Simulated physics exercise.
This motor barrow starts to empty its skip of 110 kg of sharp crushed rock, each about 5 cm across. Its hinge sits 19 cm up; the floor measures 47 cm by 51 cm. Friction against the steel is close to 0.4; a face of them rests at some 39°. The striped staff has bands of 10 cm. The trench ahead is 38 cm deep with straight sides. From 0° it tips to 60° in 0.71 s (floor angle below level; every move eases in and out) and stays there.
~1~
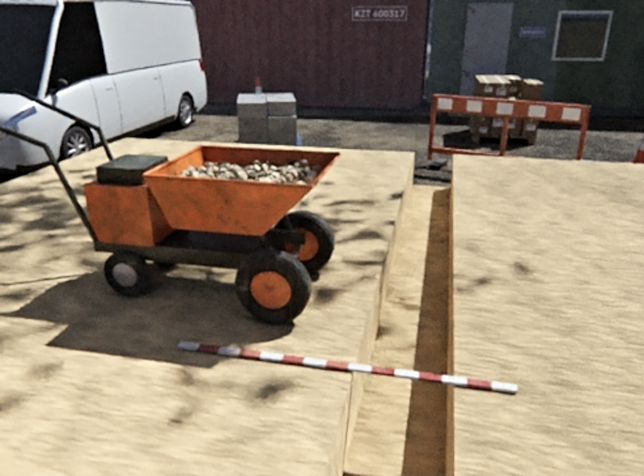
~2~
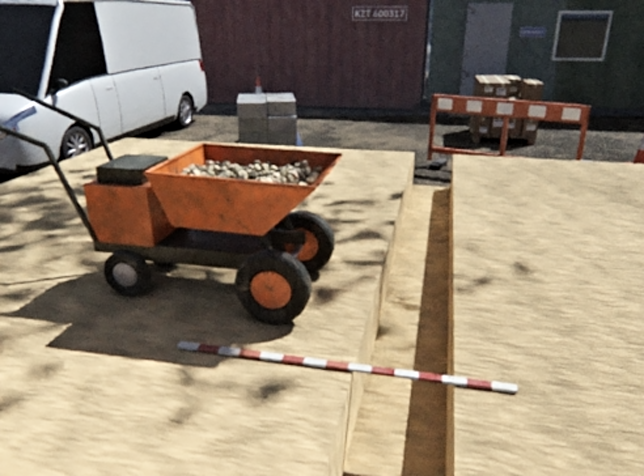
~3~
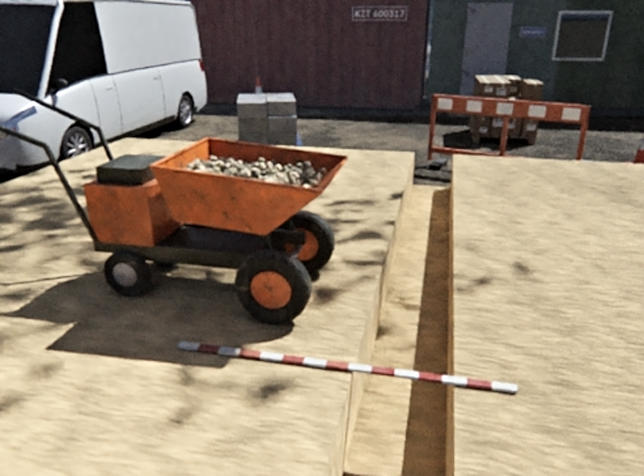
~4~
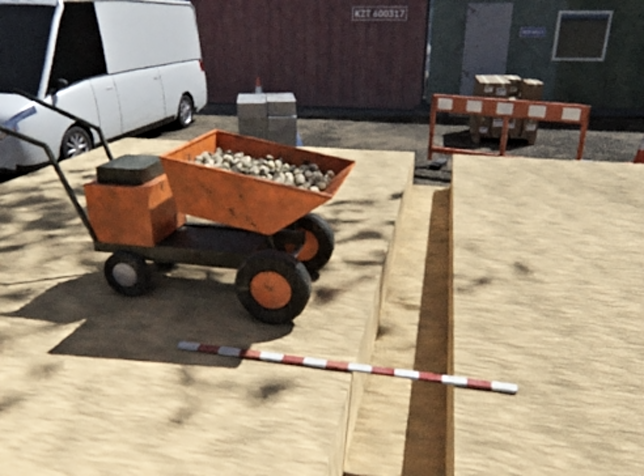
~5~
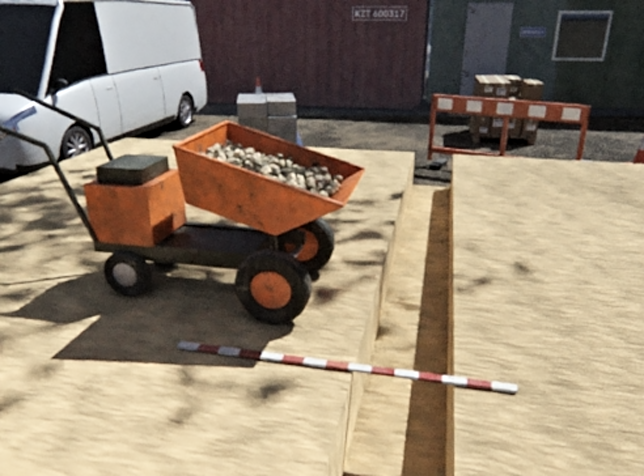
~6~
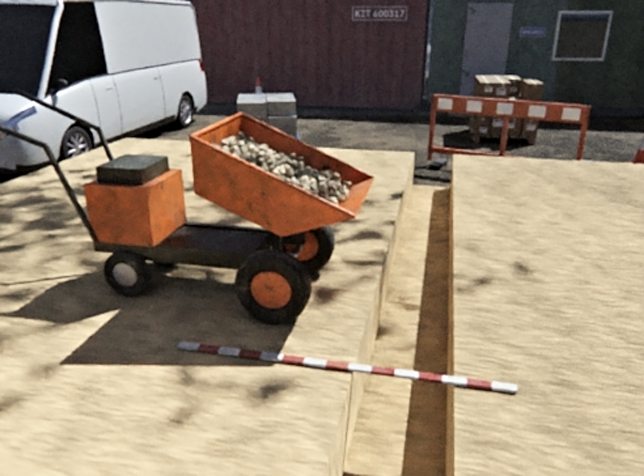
In this clip, an orange motor barrow loaded with stones stands on boards beside a narrow trench, near a red-and-white striped staff, and its skip tilts steadily forward to the right, the rear rising while the wheels stay still.
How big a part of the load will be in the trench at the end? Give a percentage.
About 61 per cent.
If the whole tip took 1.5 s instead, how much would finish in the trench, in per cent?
In that case some 60 per cent.
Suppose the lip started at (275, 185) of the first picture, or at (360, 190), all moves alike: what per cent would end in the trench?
First some 70, then 25 per cent.
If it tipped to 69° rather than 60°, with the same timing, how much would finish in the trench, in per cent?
Then about 85 per cent.
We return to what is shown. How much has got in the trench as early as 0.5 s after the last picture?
About 10 per cent by then.
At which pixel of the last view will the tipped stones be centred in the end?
Near (424, 363).
Then, 0.2 s after the last picture the floor is at 50°, 100 % in the skip; the foremost stones are at (377, 232).
Then, 0.5 s after the last picture the floor is at 60°, 90 % in the skip, 10 % in the trench; the foremost stones are at (435, 305).
Then, 0.9 s after the last picture the floor is at 60°, 51 % in the skip, 40 % in the trench, 10 % past the trench; the foremost stones are at (524, 330).
Then, 2.8 s after the last picture the floor is at 60°, 30 % in the skip, 61 % in the trench, 9 % past the trench; the foremost stones are at (567, 333).
